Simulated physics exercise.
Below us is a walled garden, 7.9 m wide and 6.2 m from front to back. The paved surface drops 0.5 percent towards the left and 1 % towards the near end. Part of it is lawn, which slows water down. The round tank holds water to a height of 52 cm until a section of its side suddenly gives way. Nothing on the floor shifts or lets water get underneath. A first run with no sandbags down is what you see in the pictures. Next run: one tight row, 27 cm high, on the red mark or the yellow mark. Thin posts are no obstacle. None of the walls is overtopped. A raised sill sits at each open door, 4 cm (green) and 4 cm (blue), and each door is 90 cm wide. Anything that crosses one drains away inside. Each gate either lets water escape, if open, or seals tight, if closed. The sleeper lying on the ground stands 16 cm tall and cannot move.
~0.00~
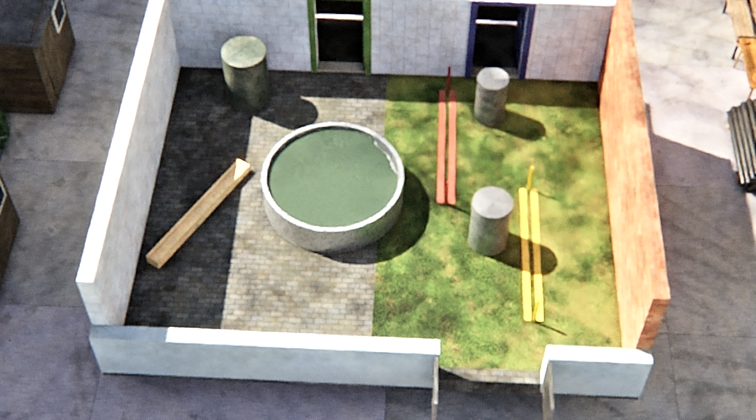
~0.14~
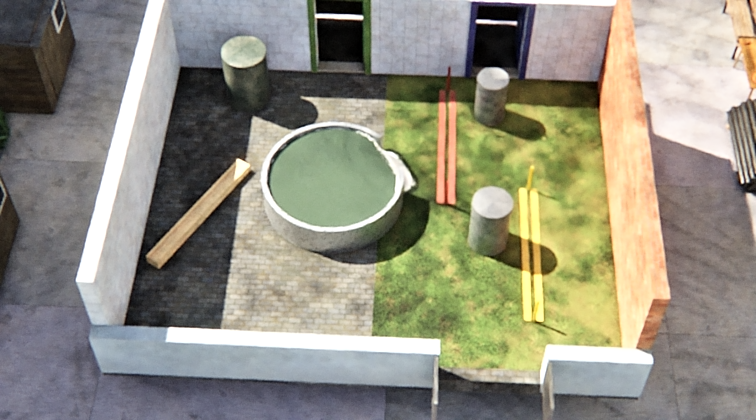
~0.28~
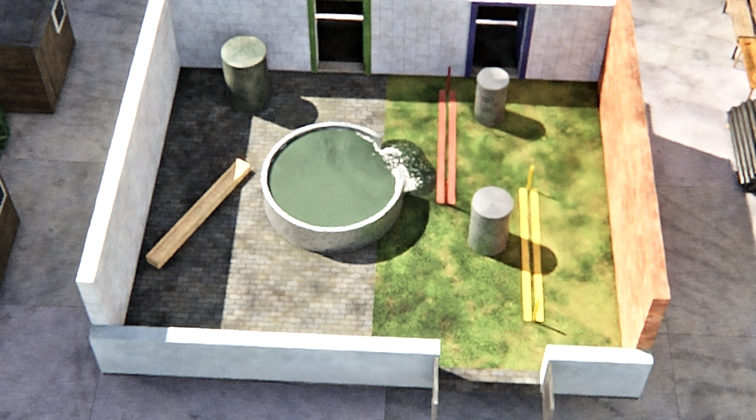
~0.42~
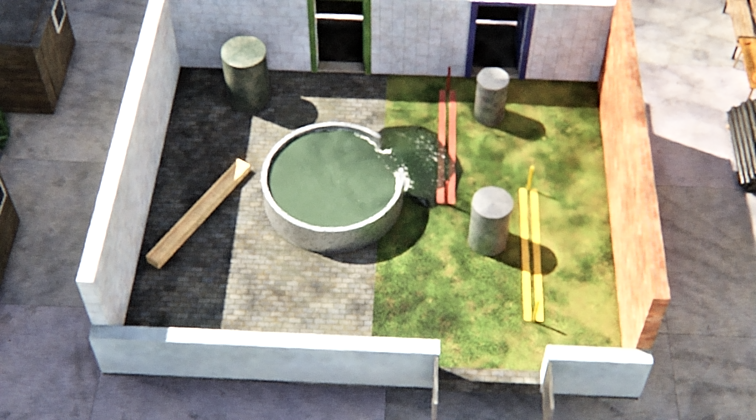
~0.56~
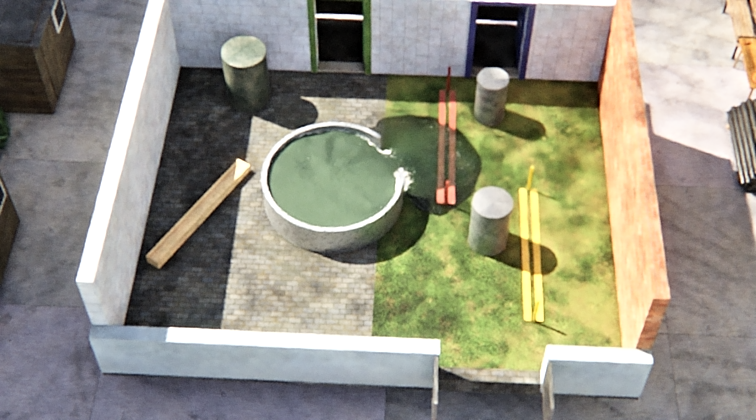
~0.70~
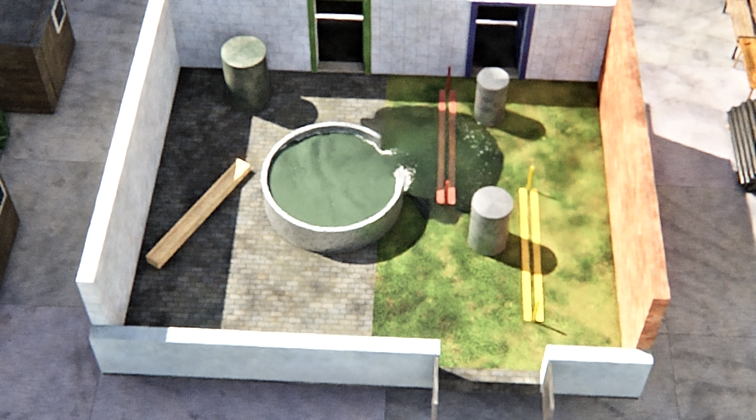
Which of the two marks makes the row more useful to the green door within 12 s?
The yellow mark does.
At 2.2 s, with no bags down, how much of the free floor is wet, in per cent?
Wet fraction: Around 25 %.
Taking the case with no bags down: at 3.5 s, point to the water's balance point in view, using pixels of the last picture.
Around (400, 173).
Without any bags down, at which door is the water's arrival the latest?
After all the others, the green door.
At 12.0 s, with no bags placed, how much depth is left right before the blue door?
Close to 4.0 cm of depth.
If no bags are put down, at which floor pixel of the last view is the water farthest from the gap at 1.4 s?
The farthest wet point sits close to (534, 126).
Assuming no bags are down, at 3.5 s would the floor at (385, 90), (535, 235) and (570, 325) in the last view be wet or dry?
First waterlogged, then waterlogged, then untouched.
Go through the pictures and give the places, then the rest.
The first picture shows still water, 52 cm deep, in the round tank at (333, 178).
In the second picture, water pours out at (392, 167) and has run 0.5 m, to a hidden place; typically 7 cm deep outside, 52 cm at the round tank's back.
In the third picture, water pours out at (392, 168) and has run 0.8 m, to (408, 144); typically 7 cm deep outside, 52 cm at the round tank's back.
In the fourth picture, water pours out at (392, 169) and has run 1.2 m, to (432, 135); typically 5 cm deep outside, 52 cm at the round tank's back.
In the fifth picture, the front is at (475, 159), 1.5 m from the gap at (392, 168); 2.5 m2 of floor is under water; 52 cm left at the back of the round tank.
In the sixth picture, water pours out at (392, 168) and has run 2.0 m, to (488, 137); typically 4 cm deep outside, 52 cm at the round tank's back.
After 1.4 s water covers 15 % of the floor and is deepest (28 cm) near (394, 167) in the run without bags; in at the green door, 0 L with no bags, 0 L with the row on red, 0 L on yellow.
After 2.2 s water covers 25 % of the floor and is deepest (23 cm) near (394, 167) in the run without bags; in at the green door, 0 L with no bags, 0 L with the row on red, 0 L on yellow.
After 3.5 s water covers 35 % of the floor and is deepest (19 cm) near (394, 167) in the run without bags; in at the green door, 0 L with no bags, 8 L with the row on red, 0 L on yellow.
After 7.0 s water covers 60 % of the floor and is deepest (12 cm) near (394, 167) in the run without bags; in at the green door, 0 L with no bags, 26 L with the row on red, 0 L on yellow.
After 12.0 s water covers 80 % of the floor and is deepest (8 cm) near (581, 372) in the run without bags; in at the green door, 0 L with no bags, 29 L with the row on red, 0 L on yellow.
